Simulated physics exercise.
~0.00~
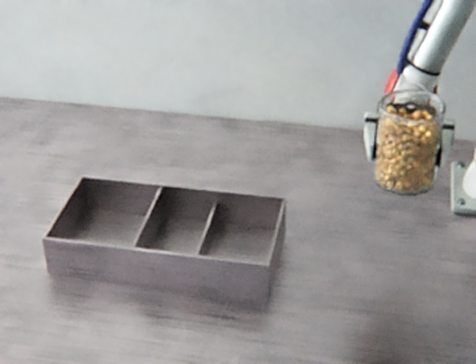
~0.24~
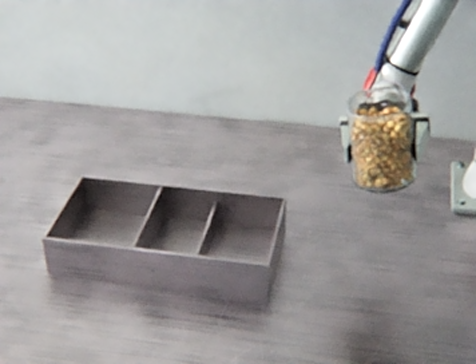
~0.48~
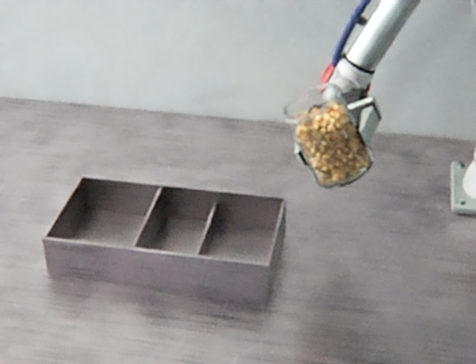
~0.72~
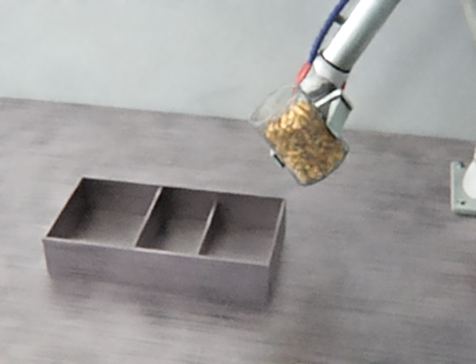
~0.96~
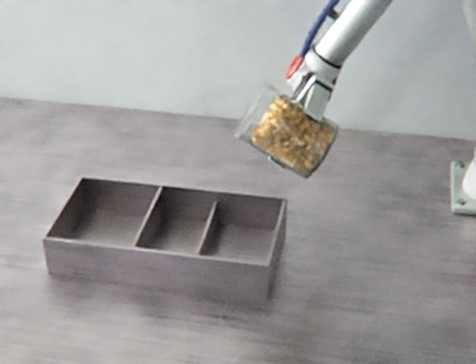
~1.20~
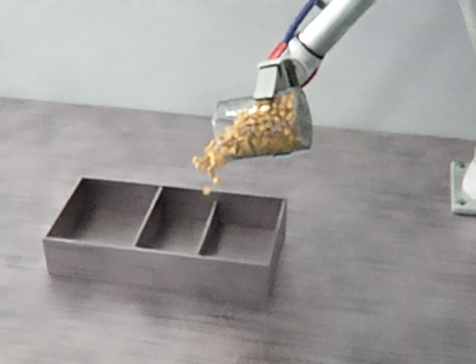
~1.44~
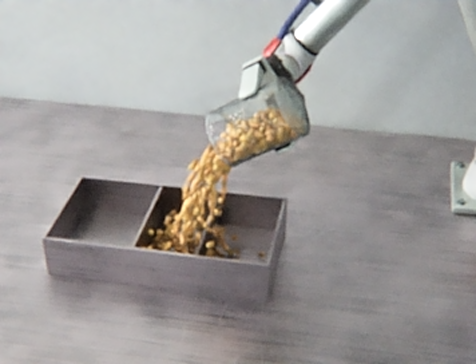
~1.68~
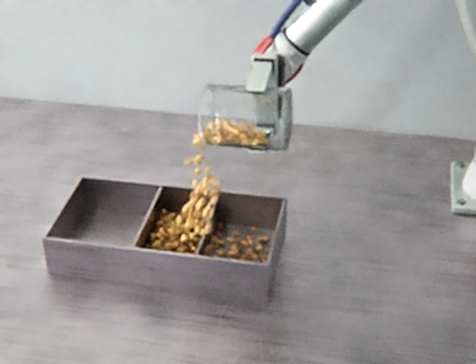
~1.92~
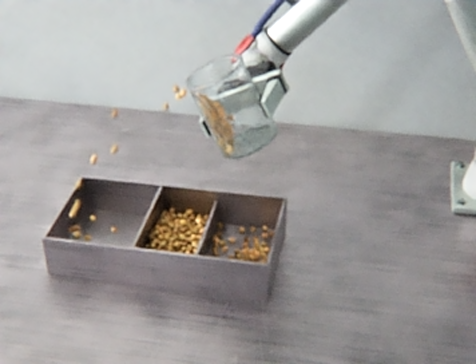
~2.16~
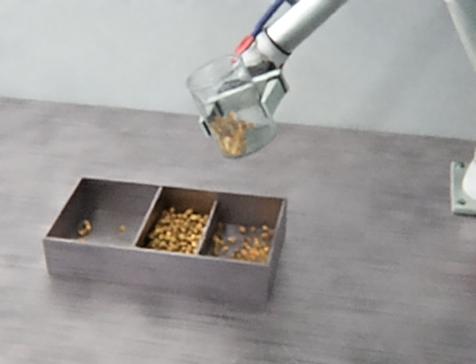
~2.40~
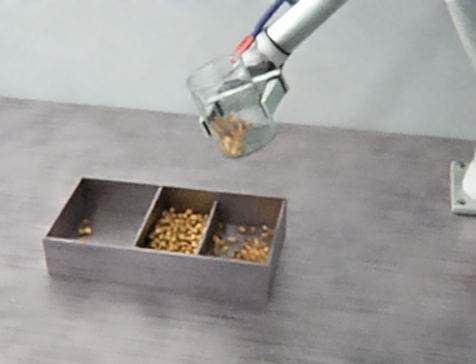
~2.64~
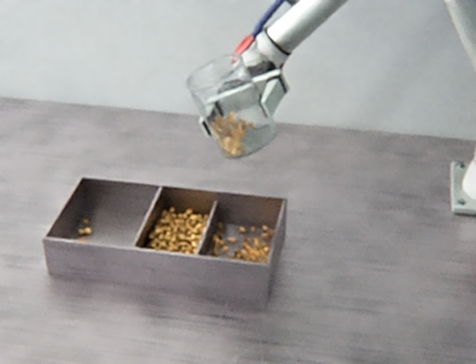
On a grey table, a robot arm tips chickpeas from a clear cup into a divided box, mostly filling the middle section.
